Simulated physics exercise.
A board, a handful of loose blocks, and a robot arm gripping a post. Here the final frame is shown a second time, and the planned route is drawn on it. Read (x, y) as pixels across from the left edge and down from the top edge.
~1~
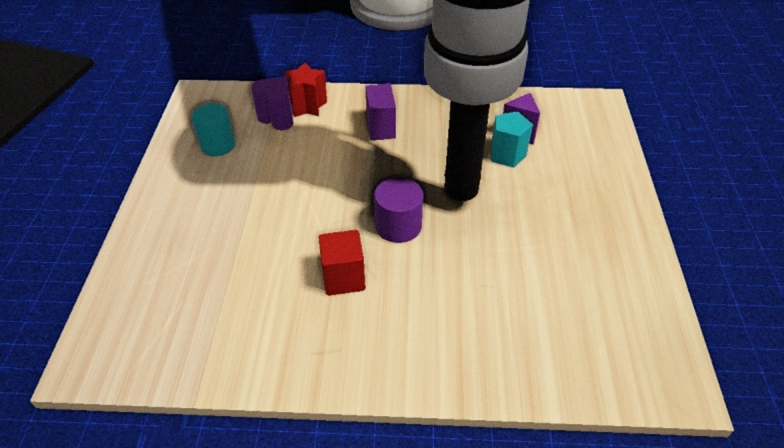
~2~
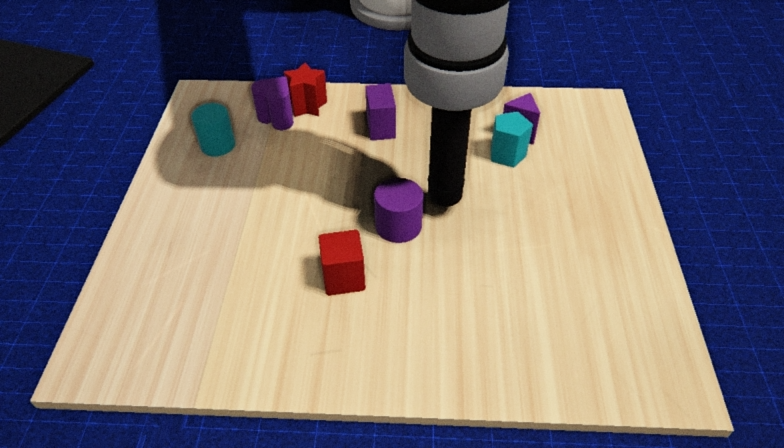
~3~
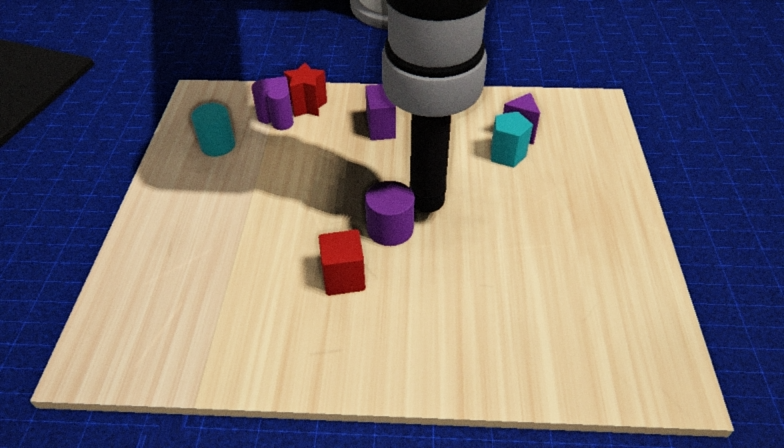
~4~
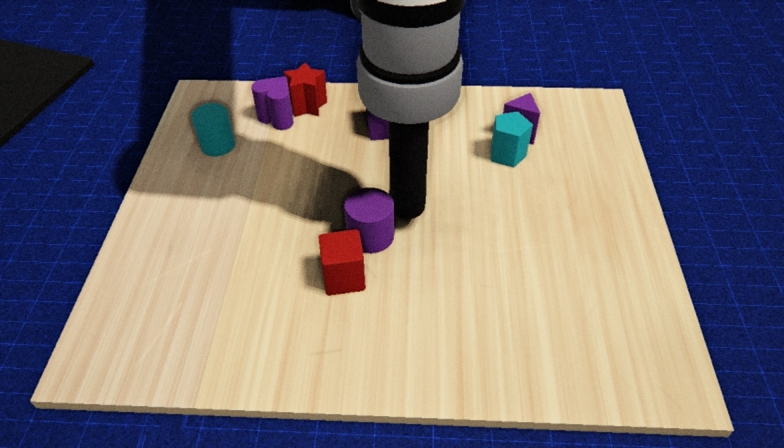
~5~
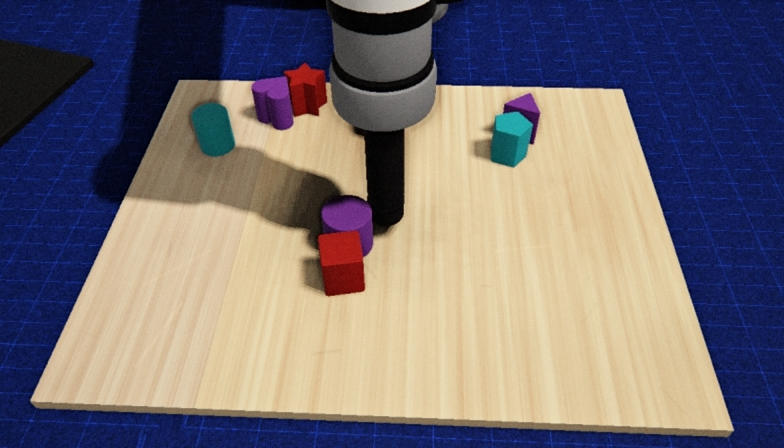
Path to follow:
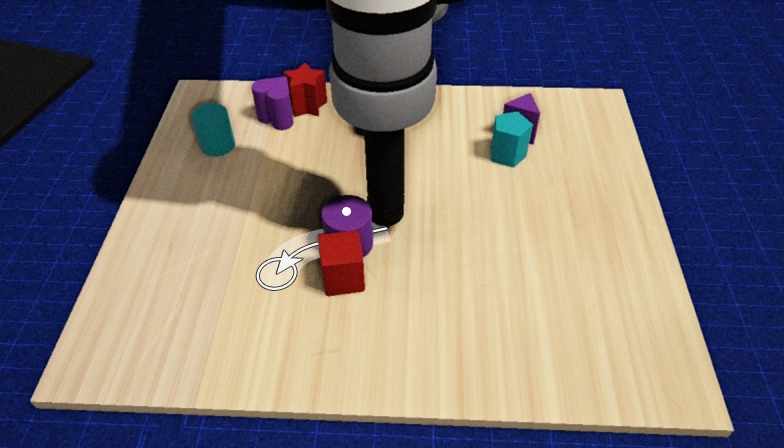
On a pale wooden board over a blue gridded floor, seen from above at an angle by a still camera, a grey and black robot arm holds a dark post. A purple cylinder and red cube sit near the middle, with purple, red and teal blocks towards the back. The arm sweeps the post left and slightly nearer, pushing the cylinder leftward until it is close behind the cube.
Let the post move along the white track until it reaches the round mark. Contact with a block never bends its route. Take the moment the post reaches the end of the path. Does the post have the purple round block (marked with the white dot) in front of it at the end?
My answer is yes.
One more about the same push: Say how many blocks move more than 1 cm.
Answer: One block.
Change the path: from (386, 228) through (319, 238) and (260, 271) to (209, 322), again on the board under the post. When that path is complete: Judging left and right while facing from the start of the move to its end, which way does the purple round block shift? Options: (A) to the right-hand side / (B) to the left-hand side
B.
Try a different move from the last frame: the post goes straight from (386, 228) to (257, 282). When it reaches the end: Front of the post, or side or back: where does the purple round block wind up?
It will keep going ahead of the post.
The drawn path runs from (386, 228) by way of (346, 237) and (306, 248) to (277, 274); the dot is on the purple round block.
What follows on the original path. One third of the way, post (345, 224); red square (337, 252), turned 10° anticlockwise; purple round block (305, 224).
Two thirds of the way, post (302, 235); red square (337, 252), turned 10° anticlockwise; purple round block (264, 242).
At the end, post (274, 260); red square (337, 252), turned 10° anticlockwise; purple round block (231, 268).
